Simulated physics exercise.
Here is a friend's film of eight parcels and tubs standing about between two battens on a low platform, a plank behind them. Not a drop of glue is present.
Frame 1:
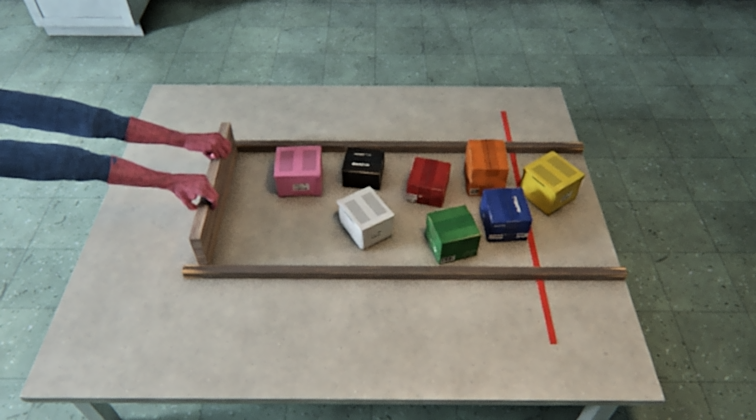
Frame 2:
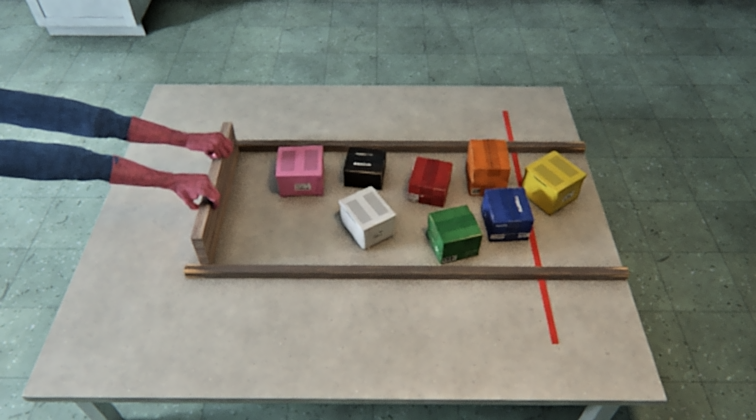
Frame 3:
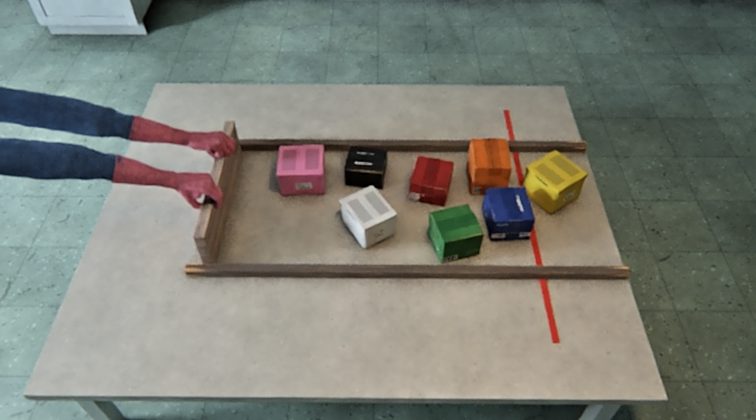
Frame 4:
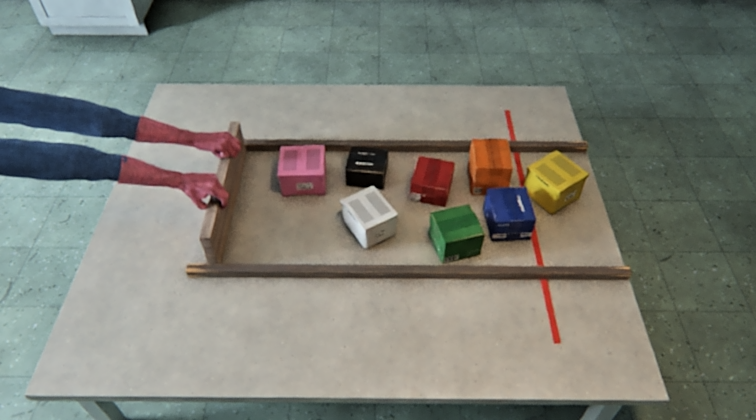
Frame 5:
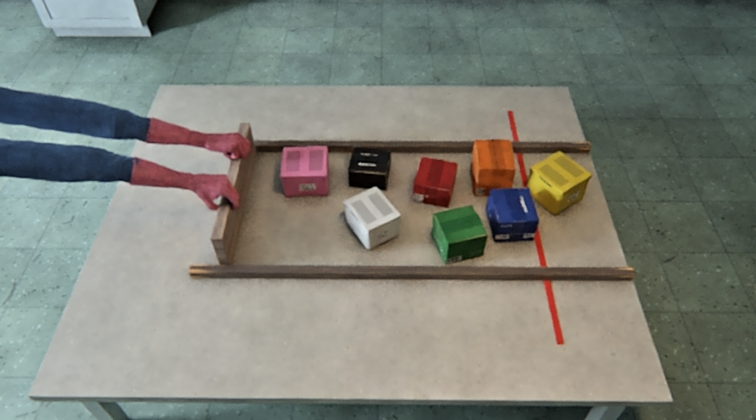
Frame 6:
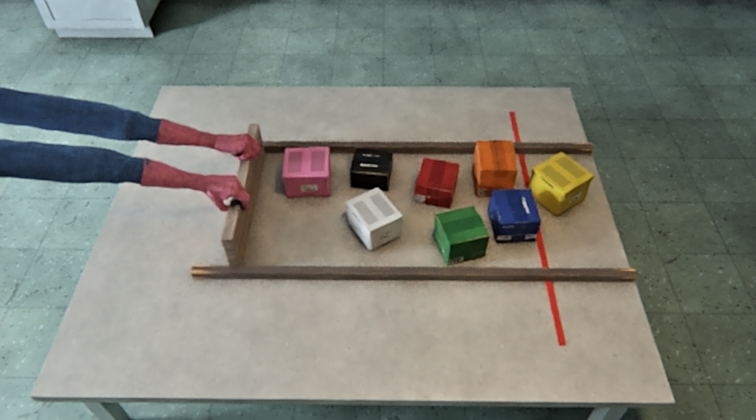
On a low platform, two hands slide a plank slightly right between battens, behind eight coloured boxes that stay in place.
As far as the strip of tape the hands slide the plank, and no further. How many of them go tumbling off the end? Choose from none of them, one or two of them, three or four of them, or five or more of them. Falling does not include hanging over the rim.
Three or four of them do.
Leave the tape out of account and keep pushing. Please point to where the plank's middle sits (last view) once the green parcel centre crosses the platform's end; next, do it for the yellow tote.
(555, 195) and (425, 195), roughly.
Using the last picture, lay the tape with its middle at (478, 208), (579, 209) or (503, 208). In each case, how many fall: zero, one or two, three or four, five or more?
Going through the places as listed, I'd say 1 or 2, then more than four, then just one or two.
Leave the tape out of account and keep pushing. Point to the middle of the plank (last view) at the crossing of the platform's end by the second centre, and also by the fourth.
About (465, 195), then about (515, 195).
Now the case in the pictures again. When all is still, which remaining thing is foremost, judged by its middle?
Black box.
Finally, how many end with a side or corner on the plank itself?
2 in contact.
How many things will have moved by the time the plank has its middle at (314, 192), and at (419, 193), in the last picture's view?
So far 2, and 8 at the second.
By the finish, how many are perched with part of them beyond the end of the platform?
It totals 1.
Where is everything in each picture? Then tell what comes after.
In the first frame, yellow tote (550, 184); blue parcel (505, 215); orange box (486, 168); plank (216, 191); tape (524, 208).
In the second frame, blue parcel (507, 215); green parcel (454, 234).
In the third frame, orange box (488, 167); red parcel (431, 181).
In the fourth frame, yellow tote (554, 183); white tote (369, 218).
In the fifth frame, blue parcel (512, 215); pink tote (306, 172).
In the sixth frame, yellow tote (559, 185); blue parcel (514, 216); orange box (494, 169); plank (246, 192); tape (533, 209).
Soon after, none off yet; yellow tote at rest near (559, 185); blue parcel at rest near (514, 216); orange box at rest near (494, 169).
After that, none off yet; yellow tote displaced about its own width near (596, 187); blue parcel displaced a little near (539, 220); orange box displaced about its own width near (546, 165).
And then, one off so far; yellow tote off the edge near (631, 250); blue parcel displaced well along near (588, 218); orange box displaced well along near (615, 164).
In the end, the number that fall off is three or four; gone, red parcel, orange box, blue parcel and yellow tote.
